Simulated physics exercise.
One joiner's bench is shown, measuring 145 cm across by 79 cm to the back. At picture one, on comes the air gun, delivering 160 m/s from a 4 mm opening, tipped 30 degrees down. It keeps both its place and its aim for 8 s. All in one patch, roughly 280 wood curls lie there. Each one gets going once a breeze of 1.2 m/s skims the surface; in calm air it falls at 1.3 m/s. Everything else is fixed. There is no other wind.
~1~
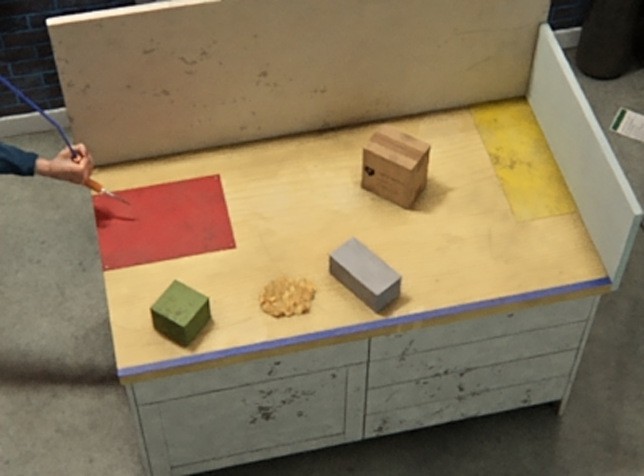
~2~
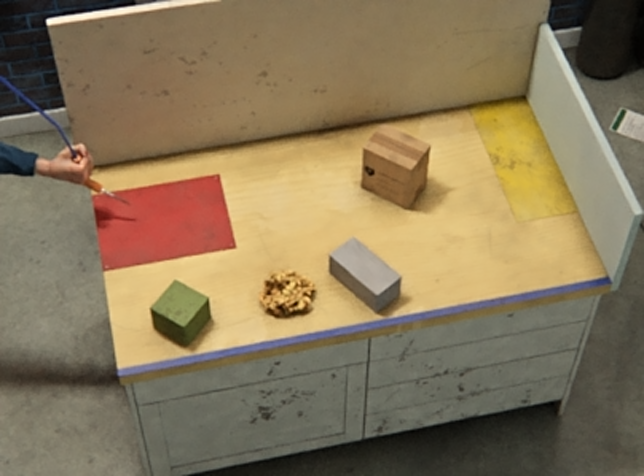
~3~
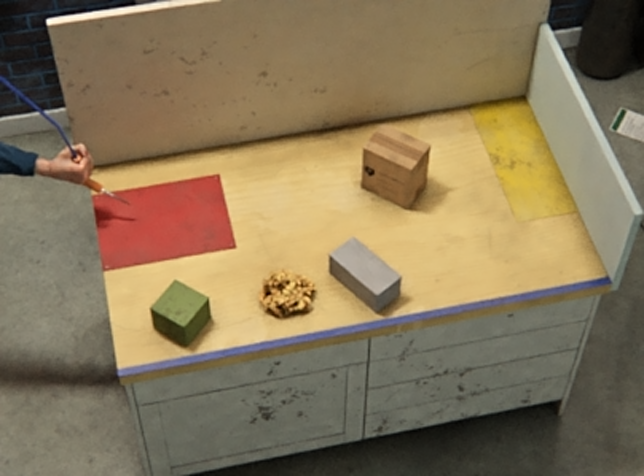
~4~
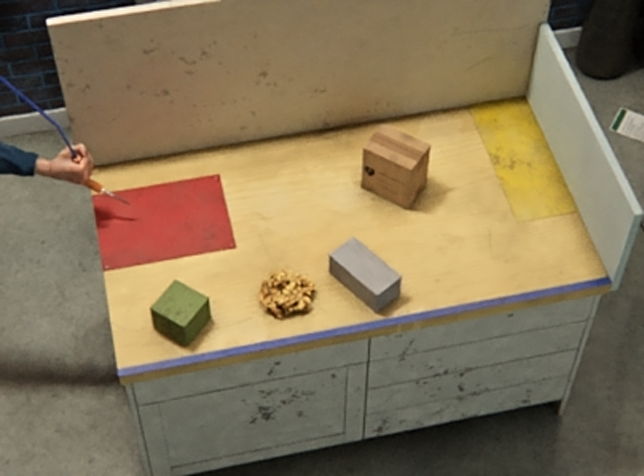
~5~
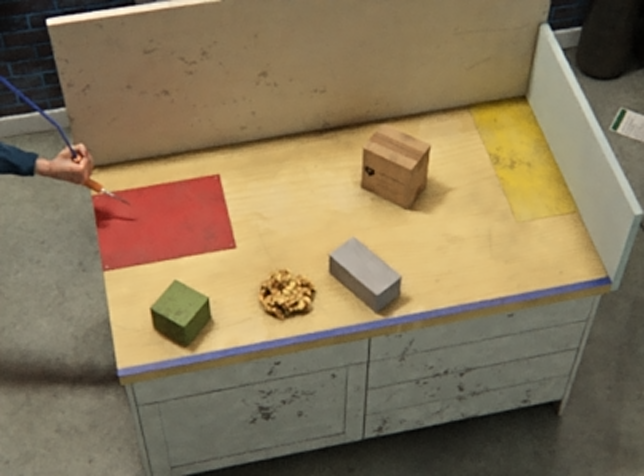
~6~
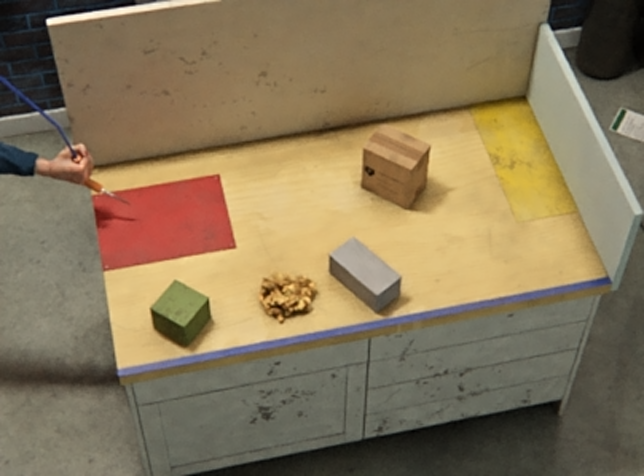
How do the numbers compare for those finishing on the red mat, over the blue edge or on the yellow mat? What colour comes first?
The biggest group is at blue.
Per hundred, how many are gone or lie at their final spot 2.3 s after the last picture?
The share is about 100 %.
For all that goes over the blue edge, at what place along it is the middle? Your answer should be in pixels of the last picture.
The halfway point of the crossings is around (353, 333) in the last picture.
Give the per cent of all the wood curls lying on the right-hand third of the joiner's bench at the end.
Roughly 0 %.
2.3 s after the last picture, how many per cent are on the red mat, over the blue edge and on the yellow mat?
I'd say around 0 per cent at red, 100 per cent at blue, 0 per cent at yellow.
Then, 1.4 s after the last picture the count stands so, 100 % are over the blue edge, 0 % on the red mat and 0 % on the yellow mat.
Then, 2.3 s after the last picture the count stands so, 100 % are over the blue edge, 0 % on the red mat and 0 % on the yellow mat.
Then, 4.2 s after the last picture the count stands so, 100 % are over the blue edge, 0 % on the red mat and 0 % on the yellow mat.
Then, 7.8 s after the last picture, at the end, 100 % are over the blue edge, 0 % on the red mat and 0 % on the yellow mat.
